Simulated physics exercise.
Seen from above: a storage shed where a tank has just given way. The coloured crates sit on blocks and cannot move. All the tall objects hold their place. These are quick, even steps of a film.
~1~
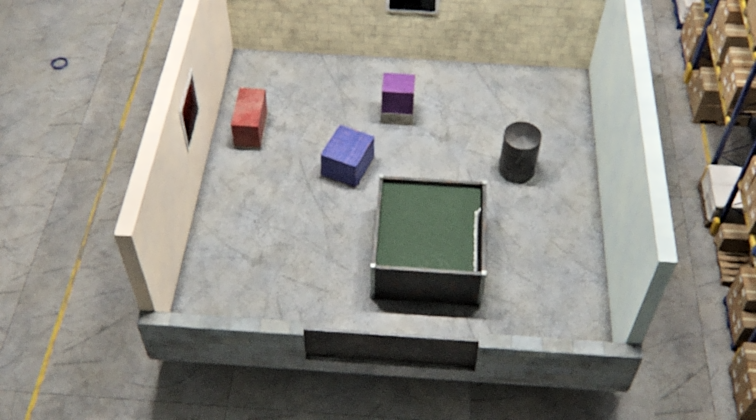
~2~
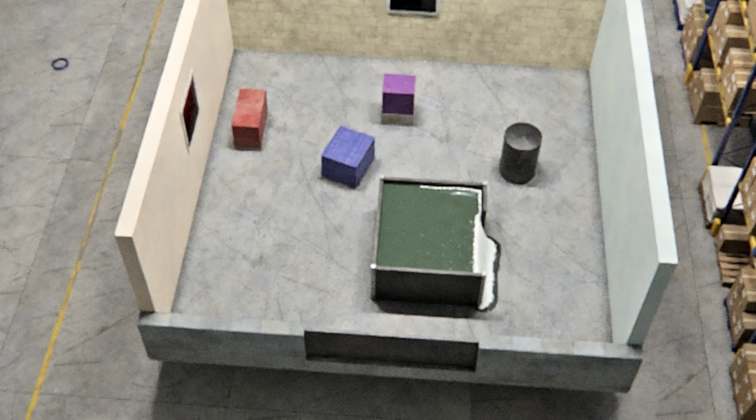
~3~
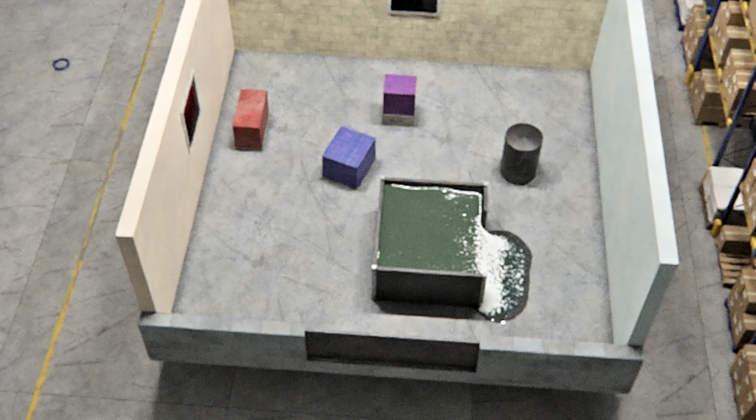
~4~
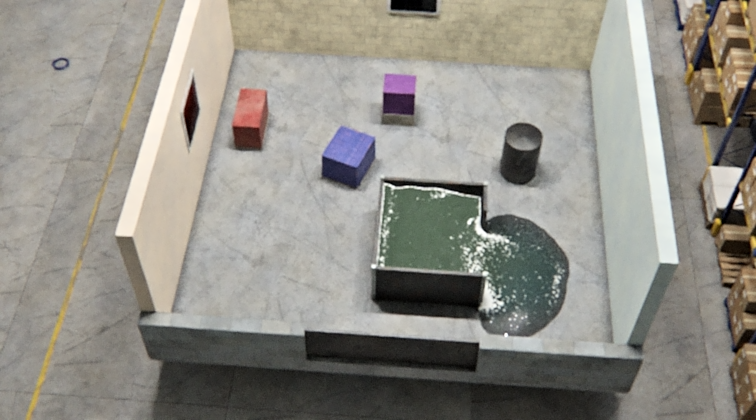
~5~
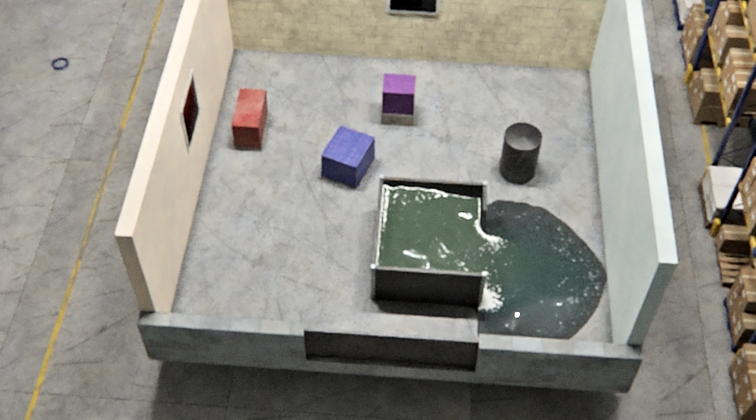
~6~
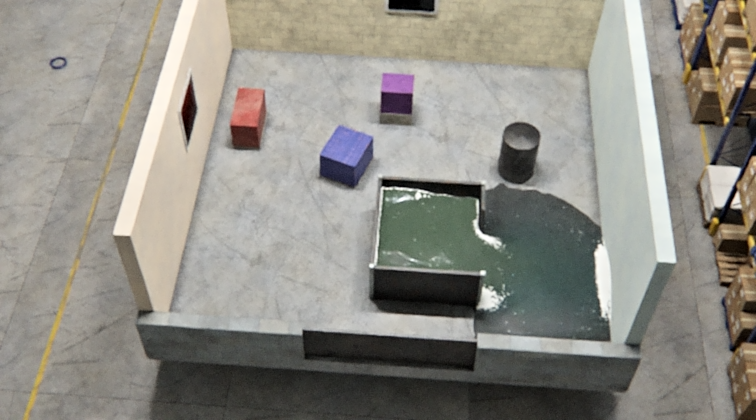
The clip opens on a walled room seen from above, with a full tank of dark green water among colored boxes and a black cylinder. Water breaks out through the tank's right side, foaming white, then spreads in a widening pool across the floor to the right wall, while the boxes and cylinder stay put.
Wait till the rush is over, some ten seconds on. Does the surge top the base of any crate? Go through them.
The red crate gets wet; the purple crate stays dry; the blue crate gets wet.
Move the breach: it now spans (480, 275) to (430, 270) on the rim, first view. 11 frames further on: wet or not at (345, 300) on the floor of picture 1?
Verdict: Awash.
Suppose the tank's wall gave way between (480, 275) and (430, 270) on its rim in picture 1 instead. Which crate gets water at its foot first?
That is the red one.
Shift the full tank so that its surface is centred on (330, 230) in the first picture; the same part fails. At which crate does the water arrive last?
It is the crate marked red.
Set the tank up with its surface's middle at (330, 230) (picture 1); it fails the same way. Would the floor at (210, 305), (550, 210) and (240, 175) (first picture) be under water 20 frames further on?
In that order: Free of water, covered, free of water.
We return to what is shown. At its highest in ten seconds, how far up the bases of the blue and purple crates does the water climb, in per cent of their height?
About 180 and 30 per cent.
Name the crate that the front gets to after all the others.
That is the red-painted one.
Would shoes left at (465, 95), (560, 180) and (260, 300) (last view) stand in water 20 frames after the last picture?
One after the other: Covered, under water, dry.
A moment on, water covers 15 % of the floor; the red crate not reached, the purple crate not reached, the blue crate not reached.
Next, water covers 20 % of the floor; the red crate not reached, the purple crate not reached, the blue crate not reached.
Then, water covers 40 % of the floor; the red crate not reached, the purple crate not reached, the blue crate not reached.
Later, water covers 75 % of the floor; the red crate not reached, the purple crate water round its plinth, the blue crate water round its plinth.
In the end, water covers 100 % of the floor; the red crate was topped, the purple crate stayed above the water, the blue crate was topped.
